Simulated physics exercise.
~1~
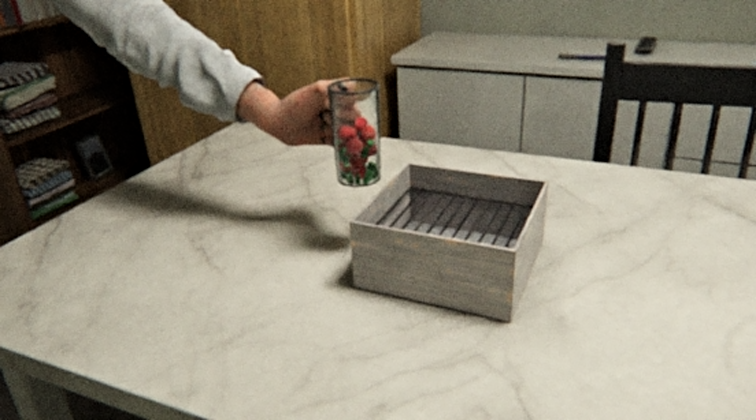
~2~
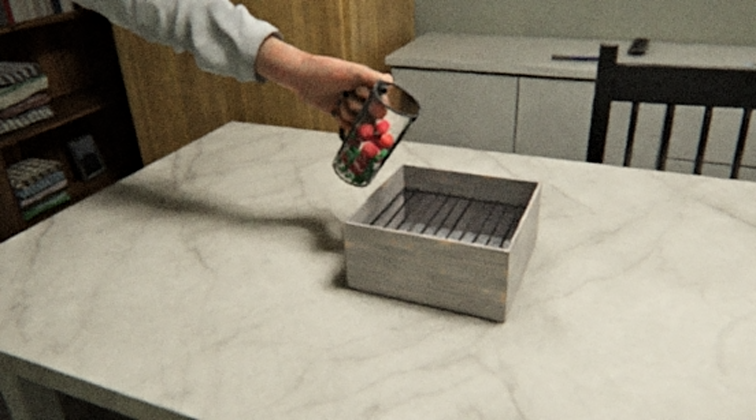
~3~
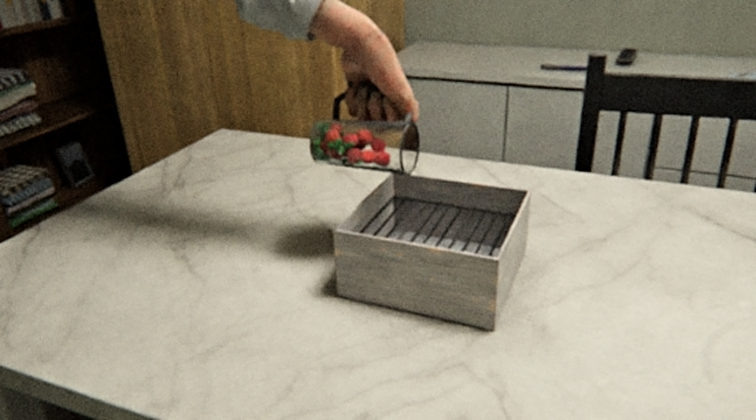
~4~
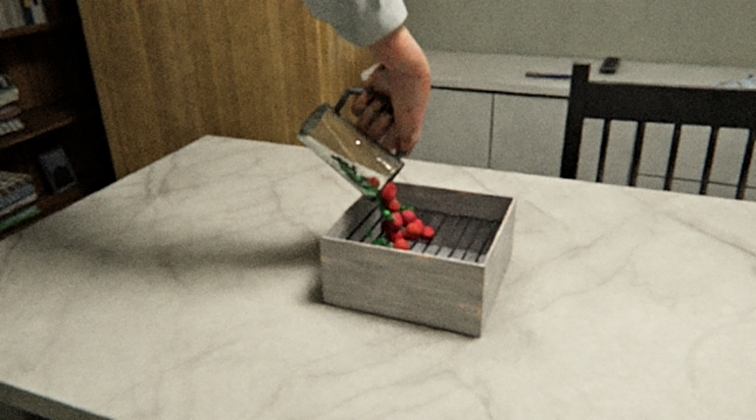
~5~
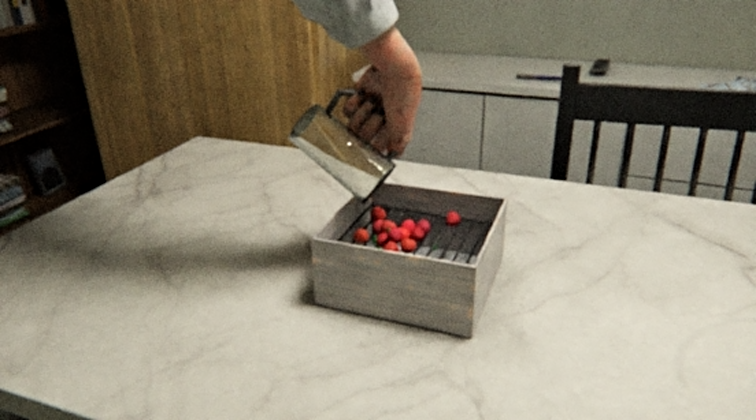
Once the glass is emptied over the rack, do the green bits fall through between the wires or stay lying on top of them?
The green bits fall between the wires, while the red balls stay resting on top of the rack.
